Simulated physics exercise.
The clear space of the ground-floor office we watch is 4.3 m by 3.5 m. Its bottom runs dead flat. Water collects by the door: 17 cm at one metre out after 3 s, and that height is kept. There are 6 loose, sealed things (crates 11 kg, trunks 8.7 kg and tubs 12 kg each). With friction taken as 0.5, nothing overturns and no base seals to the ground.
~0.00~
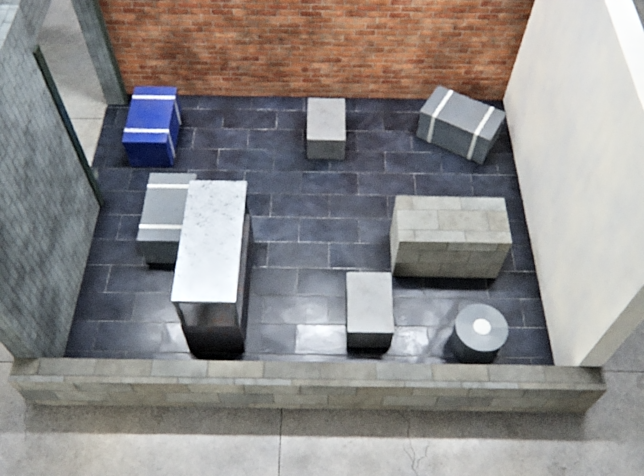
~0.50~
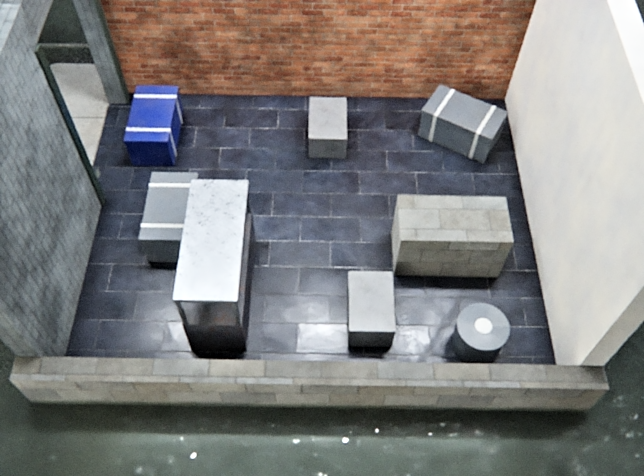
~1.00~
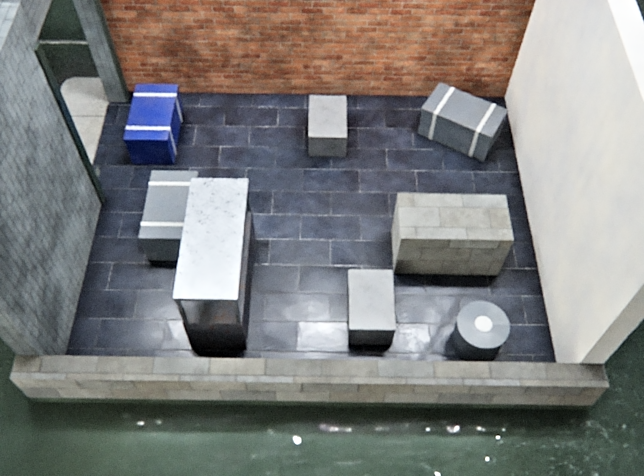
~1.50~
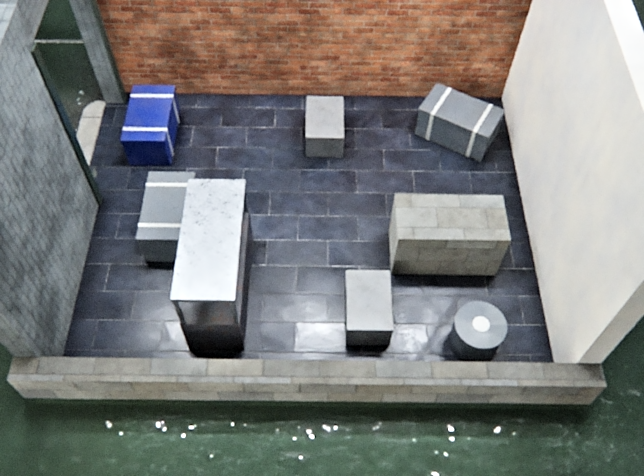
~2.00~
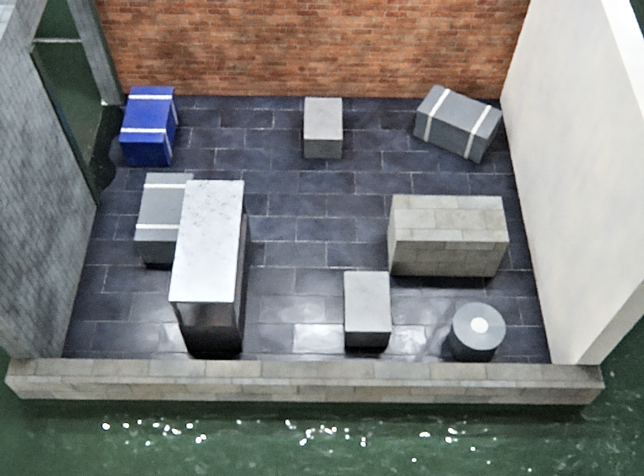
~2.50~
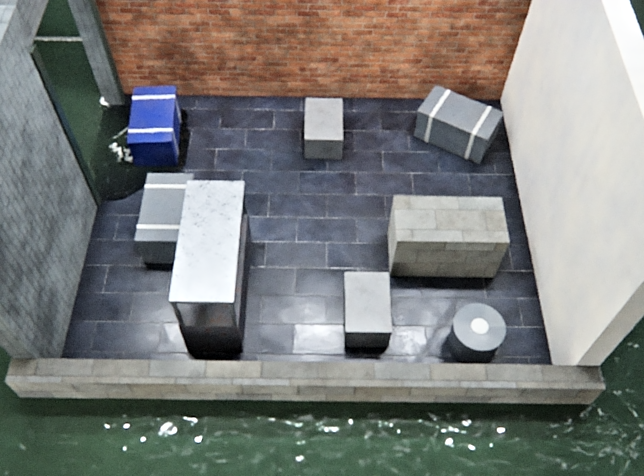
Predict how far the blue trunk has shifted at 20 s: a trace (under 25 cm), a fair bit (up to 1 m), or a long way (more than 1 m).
A long way.
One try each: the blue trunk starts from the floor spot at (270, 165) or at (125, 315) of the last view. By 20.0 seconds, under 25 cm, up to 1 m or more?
Goes far off, then hardly budges.
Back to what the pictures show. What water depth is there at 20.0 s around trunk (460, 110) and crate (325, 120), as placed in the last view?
I'd put it at 17 cm and 17 cm respectively.
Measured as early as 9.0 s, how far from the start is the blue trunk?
By that time, close to 250 cm.
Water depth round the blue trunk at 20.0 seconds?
Near 16 cm deep.
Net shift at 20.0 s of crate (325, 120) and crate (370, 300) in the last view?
They've ended up 150 cm and 80 cm away, in that order.
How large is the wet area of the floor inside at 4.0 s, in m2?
Around 4.5 m2 of it.
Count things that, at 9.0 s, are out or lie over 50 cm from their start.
2.
After 4.0 s the blue trunk is near (260, 97), 1.2 m from its start, aground; 0 afloat.
After 9.0 s the blue trunk is near (394, 131), 2.6 m from its start, afloat; 3 afloat.
After 16.0 s the blue trunk is near (337, 313), 3.1 m from its start, afloat; 6 afloat.
After 20.0 s the blue trunk is near (346, 272), 2.9 m from its start, afloat; 6 afloat.
